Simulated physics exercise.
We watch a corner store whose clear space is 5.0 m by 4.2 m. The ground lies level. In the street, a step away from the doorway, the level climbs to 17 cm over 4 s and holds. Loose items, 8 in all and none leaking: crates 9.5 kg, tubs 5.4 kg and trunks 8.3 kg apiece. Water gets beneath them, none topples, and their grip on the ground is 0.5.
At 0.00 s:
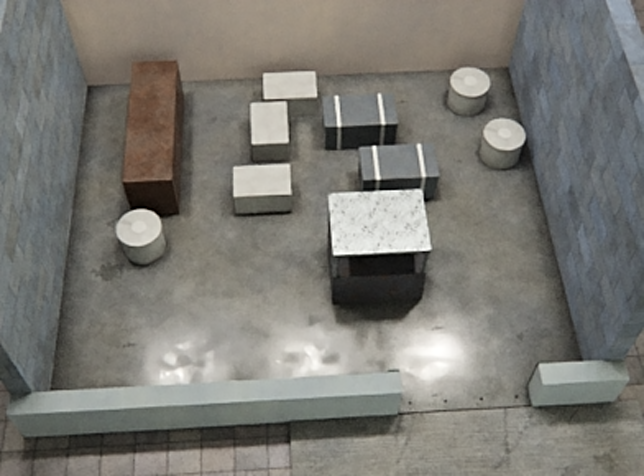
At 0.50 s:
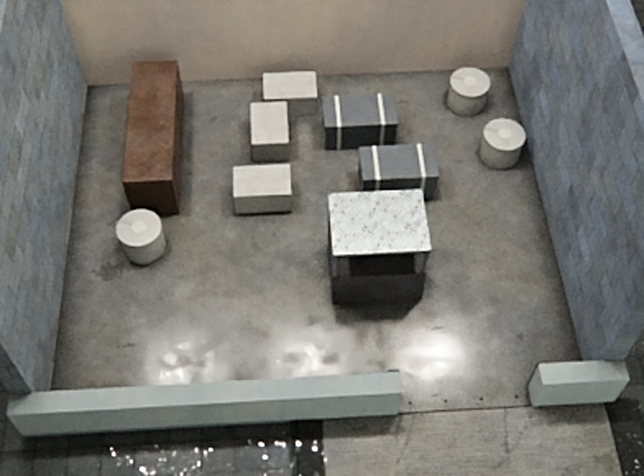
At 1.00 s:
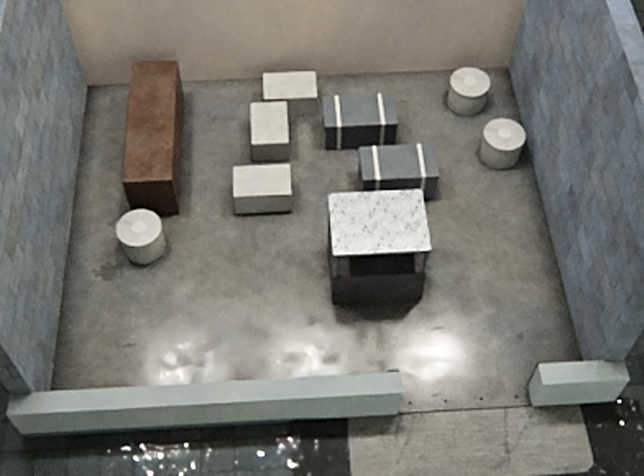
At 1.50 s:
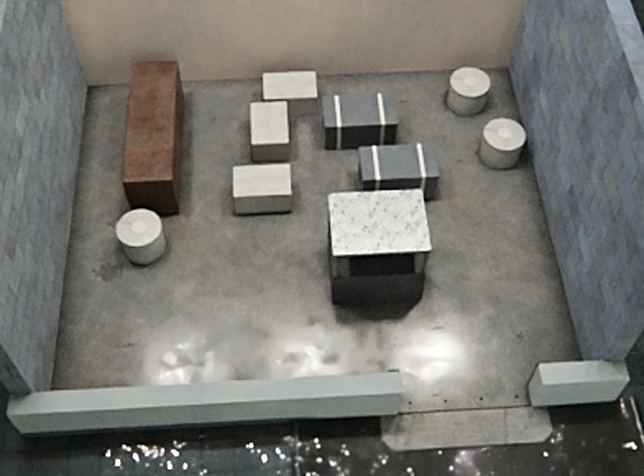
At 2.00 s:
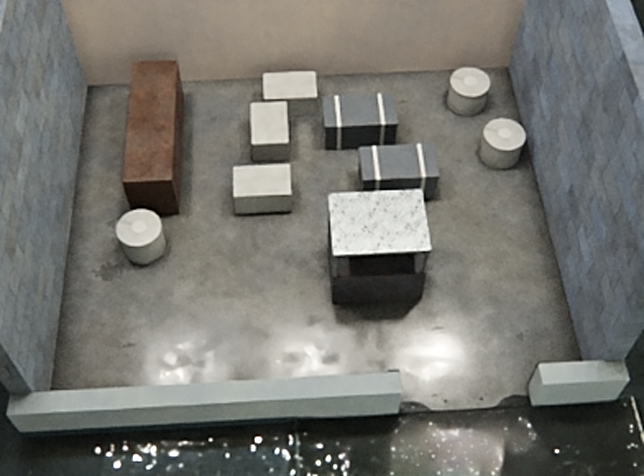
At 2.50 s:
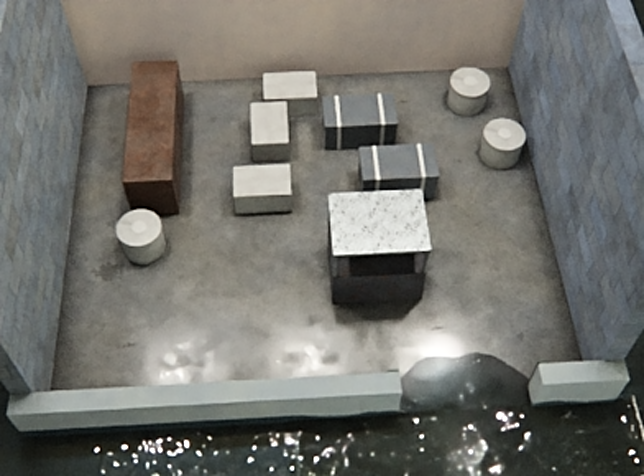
Dark water spreads over the pavement outside and just enters the room's front opening.
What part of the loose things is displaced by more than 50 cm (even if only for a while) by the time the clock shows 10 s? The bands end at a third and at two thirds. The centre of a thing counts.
Share: One to two thirds.
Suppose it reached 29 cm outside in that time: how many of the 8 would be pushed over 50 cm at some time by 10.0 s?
Then 7.
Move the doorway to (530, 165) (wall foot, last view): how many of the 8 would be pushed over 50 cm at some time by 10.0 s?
Then 6.
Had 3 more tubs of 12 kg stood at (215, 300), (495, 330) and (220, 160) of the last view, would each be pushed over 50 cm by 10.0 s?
In that order: Less, over, short of it.
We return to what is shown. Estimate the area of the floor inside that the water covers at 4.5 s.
Some 4.5 m2.
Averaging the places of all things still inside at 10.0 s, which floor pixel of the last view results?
At about (295, 158).
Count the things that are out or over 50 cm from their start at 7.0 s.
I count 1.
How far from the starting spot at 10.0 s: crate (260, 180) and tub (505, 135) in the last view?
In that order: 10 cm, 80 cm.
After 3.5 s 0 of 8 are over 50 cm from their spots; 0 afloat.
After 4.5 s 0 of 8 are over 50 cm from their spots; 0 afloat.
After 7.0 s 1 of 8 are over 50 cm from their spots; 2 afloat.
After 10.0 s 4 of 8 are over 50 cm from their spots, and 4 have been at some point; 4 afloat.
